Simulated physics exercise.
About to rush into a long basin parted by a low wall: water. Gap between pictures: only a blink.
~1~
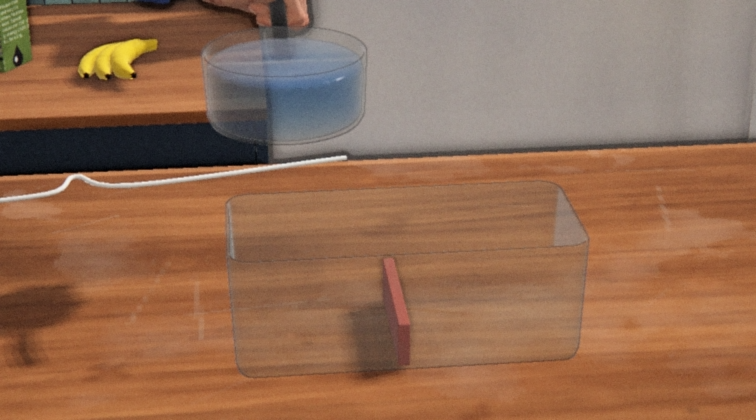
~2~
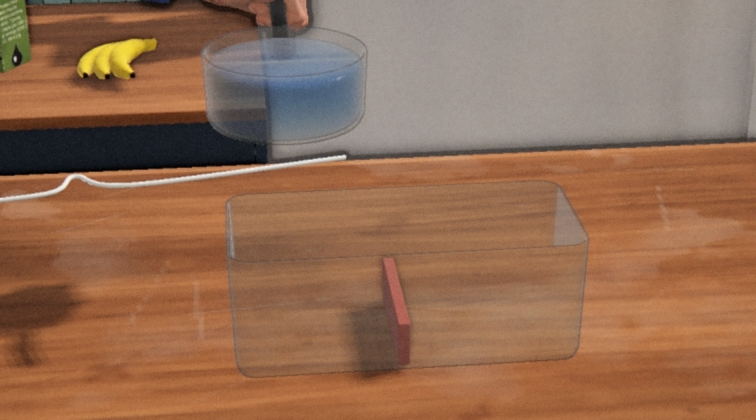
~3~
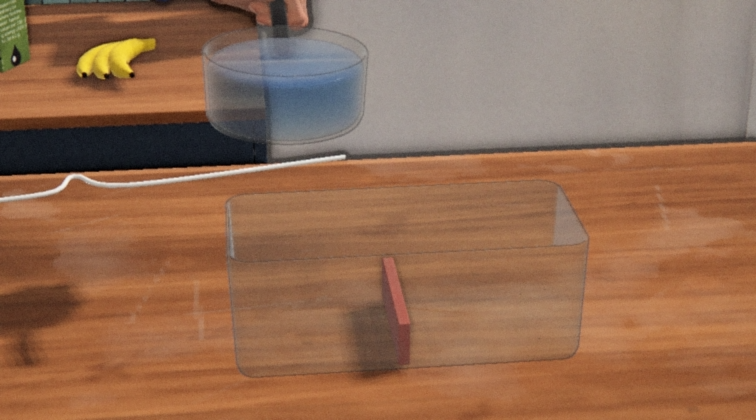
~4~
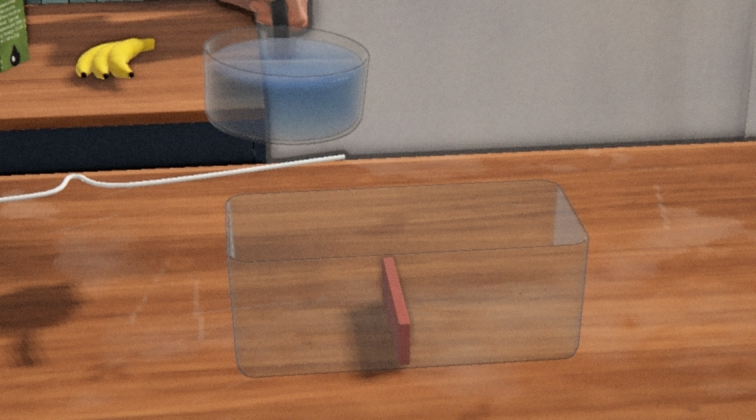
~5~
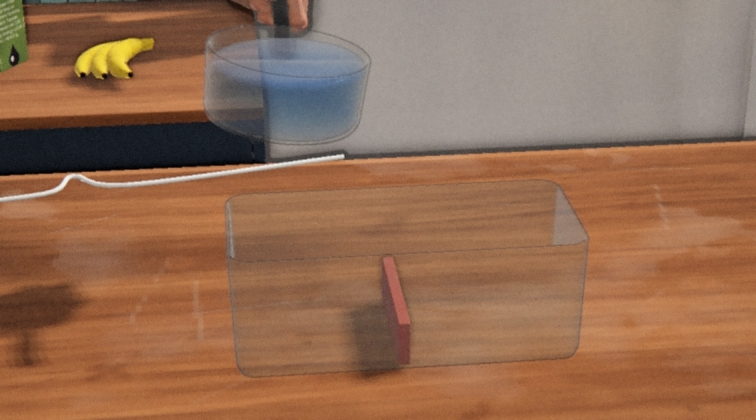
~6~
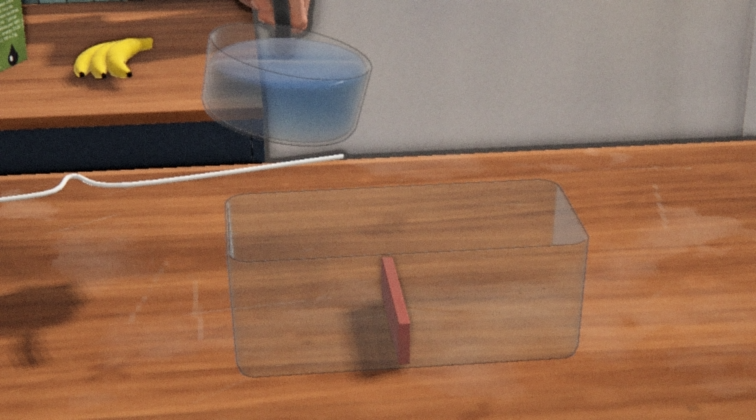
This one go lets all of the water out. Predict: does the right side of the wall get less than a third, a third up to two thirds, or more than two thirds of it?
It gets more than two thirds.
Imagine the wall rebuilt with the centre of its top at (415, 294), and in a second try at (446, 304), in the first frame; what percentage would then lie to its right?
65 % then 40 %.
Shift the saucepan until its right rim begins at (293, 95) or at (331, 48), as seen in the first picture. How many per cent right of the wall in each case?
You'd get 10 percent from the first and 55 percent from the second.
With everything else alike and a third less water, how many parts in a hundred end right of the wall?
Some 65 parts in a hundred, give or take.
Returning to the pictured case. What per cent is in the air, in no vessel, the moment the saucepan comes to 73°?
Share: Approx. 40 %.
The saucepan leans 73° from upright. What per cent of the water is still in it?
I'd reckon near 45 percent is still held at that tilt.
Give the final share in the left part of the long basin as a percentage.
Share approx. 25 %.
A moment on, the saucepan is tipped part way and 43 per cent is still to pour, 1 is left of the wall and 15 right of it.
Next, the saucepan is tipped right over and 6 per cent is still to pour, 13 is left of the wall and 74 right of it.
Then the saucepan is tipped right over and 0 per cent is still to pour, 23 is left of the wall and 75 right of it.
Later the saucepan is tipped right over and 0 per cent is still to pour, 24 is left of the wall and 75 right of it.
At rest 24 per cent lies left of the wall, 75 right of it and 1 outside.
